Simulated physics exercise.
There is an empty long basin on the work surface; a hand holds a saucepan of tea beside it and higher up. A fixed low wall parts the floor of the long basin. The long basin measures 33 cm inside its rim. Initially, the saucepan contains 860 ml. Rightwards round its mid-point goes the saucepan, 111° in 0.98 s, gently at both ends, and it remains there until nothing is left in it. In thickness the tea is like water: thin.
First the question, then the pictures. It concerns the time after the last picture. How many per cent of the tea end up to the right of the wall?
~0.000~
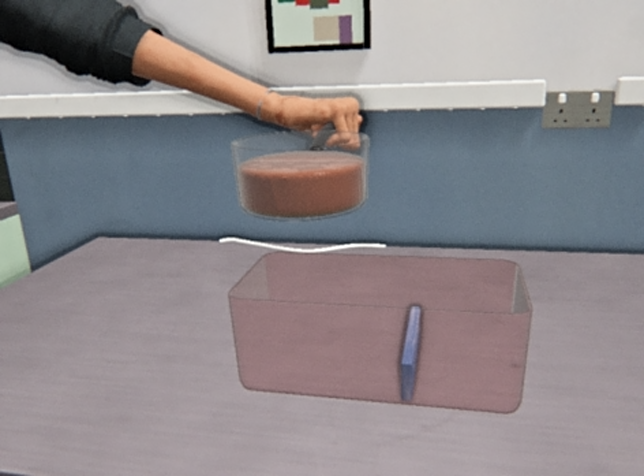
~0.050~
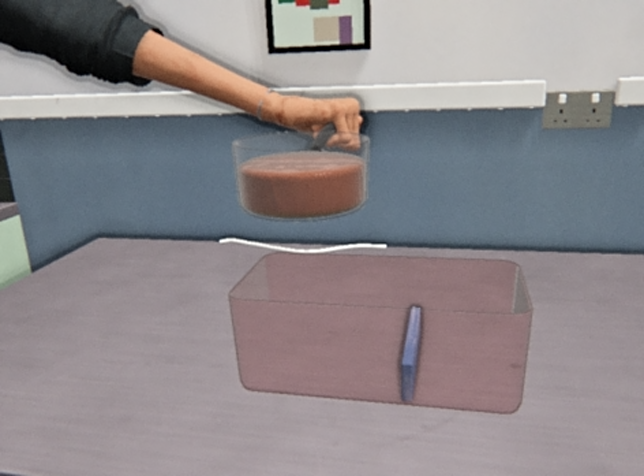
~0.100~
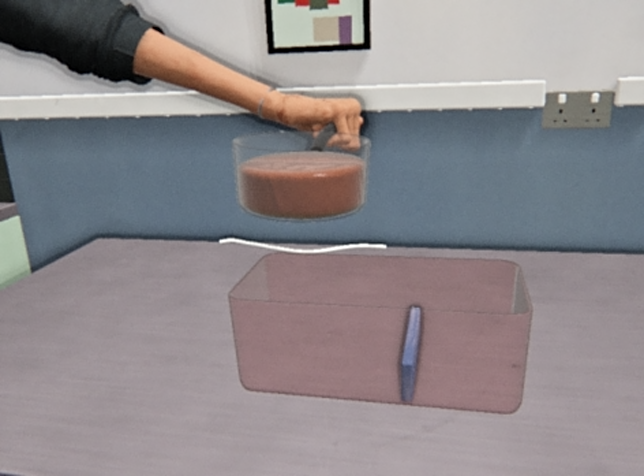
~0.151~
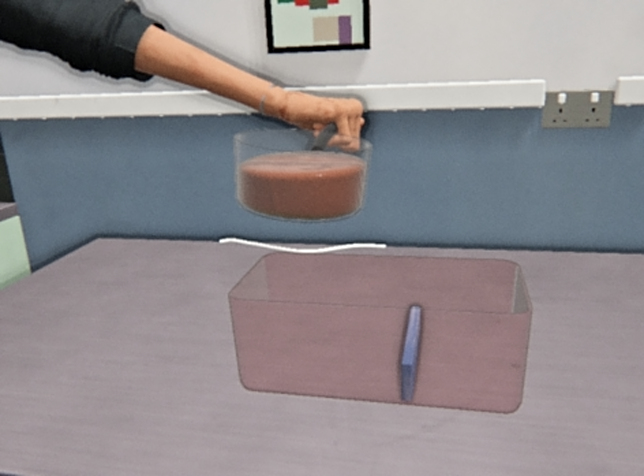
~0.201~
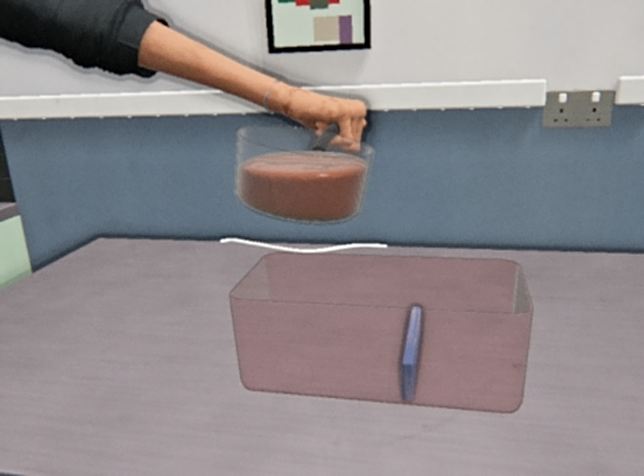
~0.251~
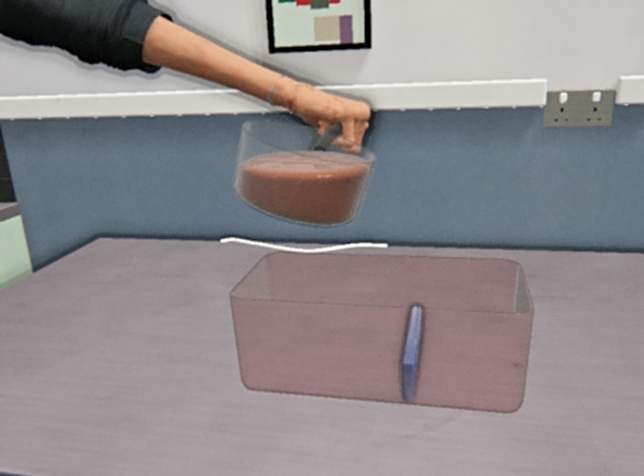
About 47 per cent.
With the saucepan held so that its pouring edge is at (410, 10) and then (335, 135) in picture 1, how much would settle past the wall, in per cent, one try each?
In turn about 75 and 15 per cent.
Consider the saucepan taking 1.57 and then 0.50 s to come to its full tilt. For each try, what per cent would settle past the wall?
Respectively 60 and 25 %.
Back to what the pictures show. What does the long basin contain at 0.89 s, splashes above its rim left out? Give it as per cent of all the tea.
The share is close to 86 percent.
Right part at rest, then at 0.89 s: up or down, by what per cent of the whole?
The right part loses close to 1 per cent.
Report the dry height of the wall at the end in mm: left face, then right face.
About 34 mm on the left, about 26 mm on the right.
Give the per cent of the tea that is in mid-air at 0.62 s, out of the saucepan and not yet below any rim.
At that moment, about 36 percent.
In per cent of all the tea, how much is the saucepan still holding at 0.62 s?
48 %.
By 0.62 s the tilt is 78° and 48 per cent is still to pour, 3 is left of the wall and 13 right of it.
By 0.89 s the tilt is 109° and 7 per cent is still to pour, 37 is left of the wall and 49 right of it.
By 1.17 s the tilt is 111° and 0 per cent is still to pour, 52 is left of the wall and 47 right of it.
By 1.48 s the tilt is 111° and 0 per cent is still to pour, 52 is left of the wall and 47 right of it.
At rest 52 per cent lies left of the wall, 47 right of it and 1 outside.
